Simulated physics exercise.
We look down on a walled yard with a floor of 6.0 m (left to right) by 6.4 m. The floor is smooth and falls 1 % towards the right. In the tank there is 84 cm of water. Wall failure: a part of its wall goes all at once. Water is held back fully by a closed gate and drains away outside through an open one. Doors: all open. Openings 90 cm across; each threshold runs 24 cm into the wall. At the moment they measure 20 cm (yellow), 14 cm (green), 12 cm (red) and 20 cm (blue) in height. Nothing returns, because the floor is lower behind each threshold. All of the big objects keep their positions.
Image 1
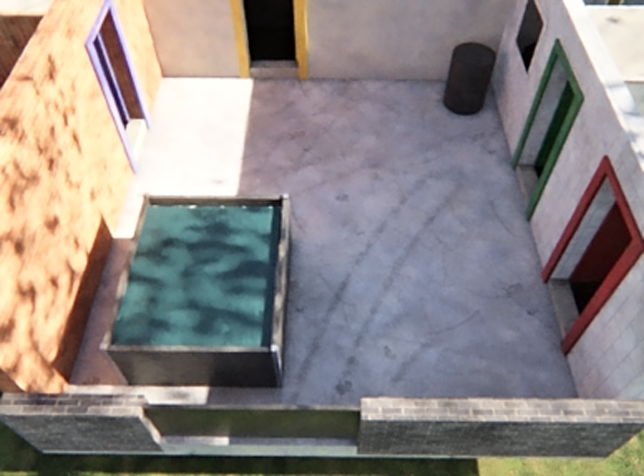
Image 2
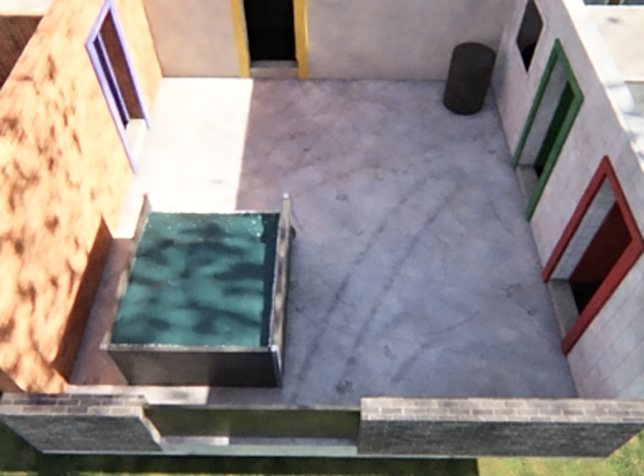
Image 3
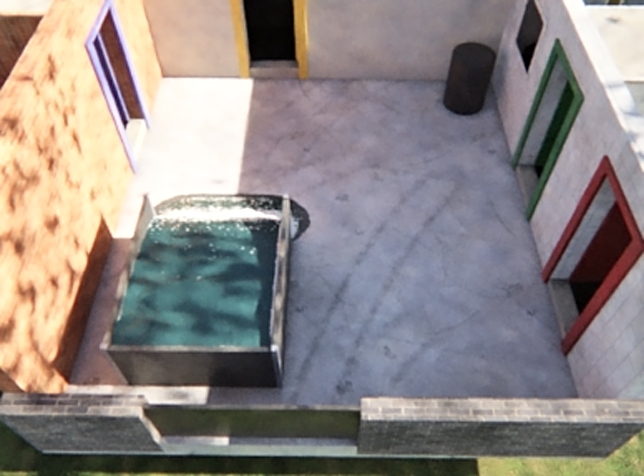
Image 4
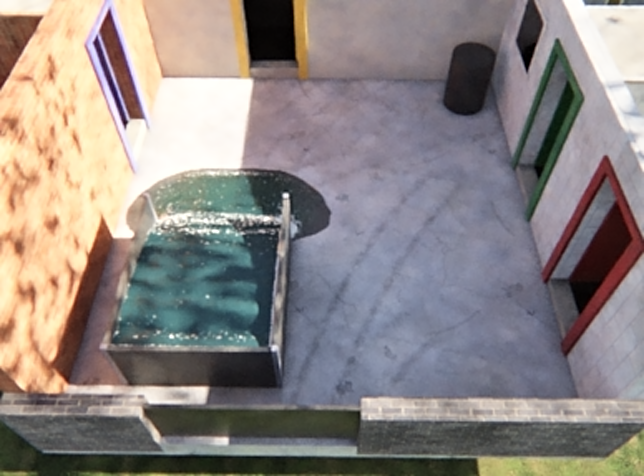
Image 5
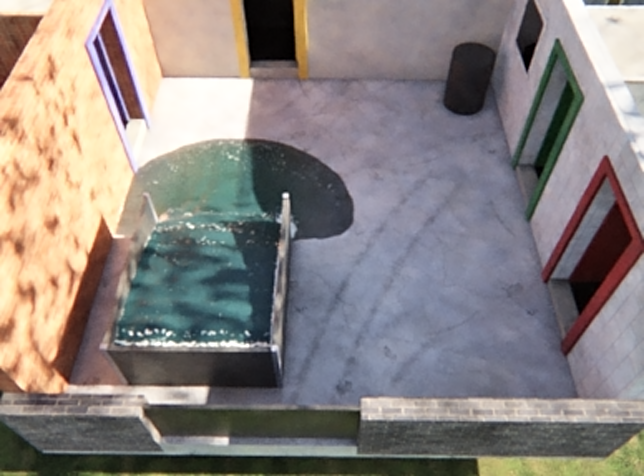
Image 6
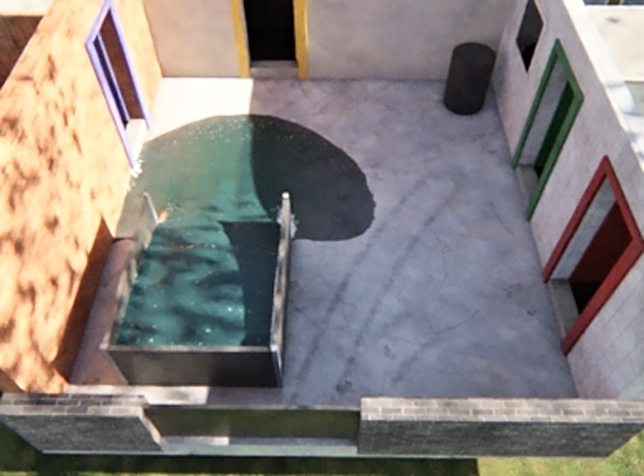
Water pours from the far side of a tank and spreads across the walled yard's floor.
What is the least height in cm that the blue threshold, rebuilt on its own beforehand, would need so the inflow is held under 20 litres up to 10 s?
Around 14.5 cm would be enough.
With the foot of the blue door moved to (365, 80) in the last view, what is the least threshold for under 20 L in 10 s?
Roughly 18 cm, give or take.
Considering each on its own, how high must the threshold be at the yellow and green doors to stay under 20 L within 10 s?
Some 32 cm for yellow, some 16 cm for green.
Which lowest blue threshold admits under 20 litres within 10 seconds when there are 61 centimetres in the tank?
In that case, roughly 9.5 cm.
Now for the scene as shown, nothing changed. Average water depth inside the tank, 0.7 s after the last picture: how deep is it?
I'd put it at some 40 centimetres on average.
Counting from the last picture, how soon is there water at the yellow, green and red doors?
Times: Yellow 0.3 seconds, green 2.6 seconds, red 3.8 seconds.
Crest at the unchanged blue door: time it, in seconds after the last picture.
I'd guess close to 1.0 seconds.
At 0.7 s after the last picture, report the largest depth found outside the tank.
Around 43 centimetres.
Then, 0.7 s after the last picture water covers 45 % of the floor, deepest (43 cm) near (173, 79); 19 cm at the blue door, 0 litres in over its 20 cm threshold.
Then, 2.3 s after the last picture water covers 50 % of the floor, deepest (40 cm) near (489, 83); 14 cm at the blue door, 0 litres in over its 20 cm threshold.
Then, 9.3 s after the last picture water covers 100 % of the floor, deepest (18 cm) near (202, 422); 3 cm at the blue door, 1 litre in over its 20 cm threshold.
At the blue door as built, the water peaked near 20 cm, 1.1 s after the last picture.
Run again over the same 10 s with other heights there, 47 litres in over 11.5 cm, 4 litres over 18 cm. The limit of 20 litres is kept from about 14.5 cm up.
